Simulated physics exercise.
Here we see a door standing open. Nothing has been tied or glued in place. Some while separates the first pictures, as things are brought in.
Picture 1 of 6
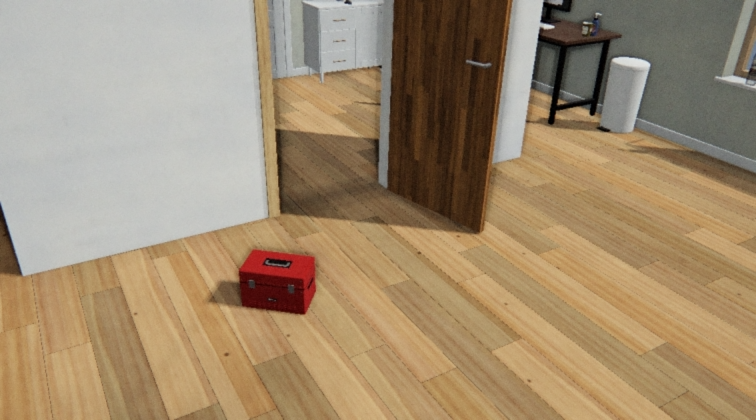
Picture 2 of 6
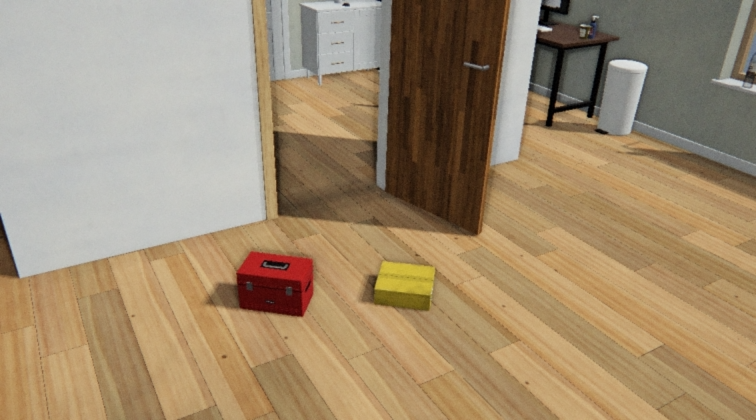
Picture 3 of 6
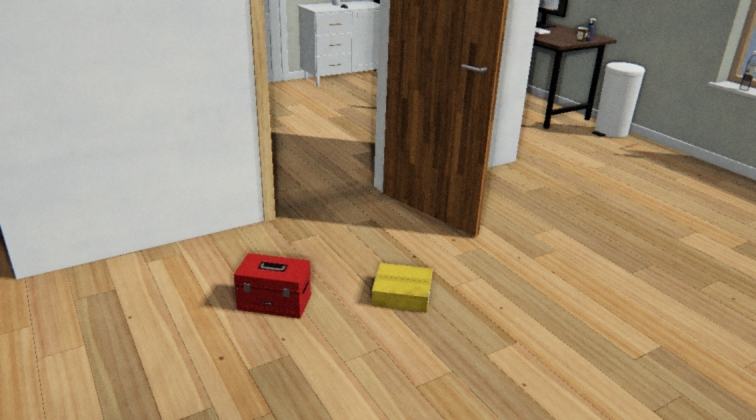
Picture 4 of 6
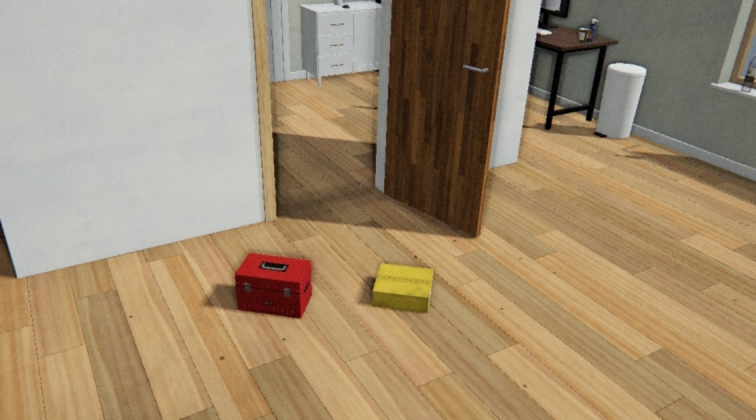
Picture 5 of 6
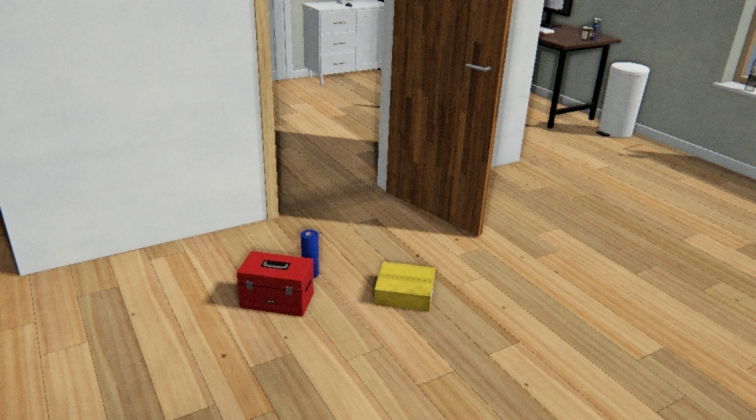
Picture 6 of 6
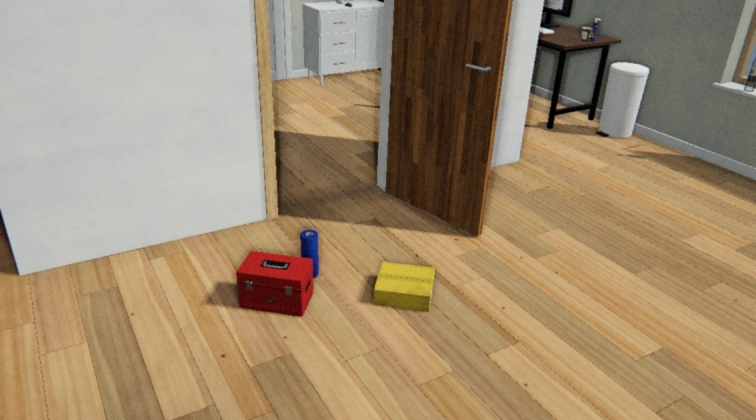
Red toolbox sitting on a wooden floor before an open door, with a yellow parcel and then a blue roll appearing beside it.
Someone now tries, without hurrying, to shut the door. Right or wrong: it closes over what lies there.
Right.
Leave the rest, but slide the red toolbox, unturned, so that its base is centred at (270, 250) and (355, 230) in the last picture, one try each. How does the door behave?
In order, the door swings completely to, then is hindered.
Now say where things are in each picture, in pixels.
Door wide open and still, in the first frame.
Door wide open and still; yellow parcel (405, 285); red toolbox (276, 284), in the second frame.
Door wide open and still; yellow parcel (403, 287); red toolbox (274, 285), in the third frame.
Door wide open and still; yellow parcel (404, 287); red toolbox (275, 285), in the fourth frame.
Door wide open and still; yellow parcel (405, 286); red toolbox (277, 283), in the fifth frame.
Door wide open and still; blue roll (309, 254); yellow parcel (405, 286), in the sixth frame.
Then, 0.70 s on from there, door at 87°.
Then, 1.20 s on from there, door at 60°.
Then, 1.60 s on from there, door at 35°.
Then, 2.00 s on from there, door at 9°.
In the end, door at 0°; all 3 unmoved. At the end, from the last picture's camera, blue roll near (309, 254).
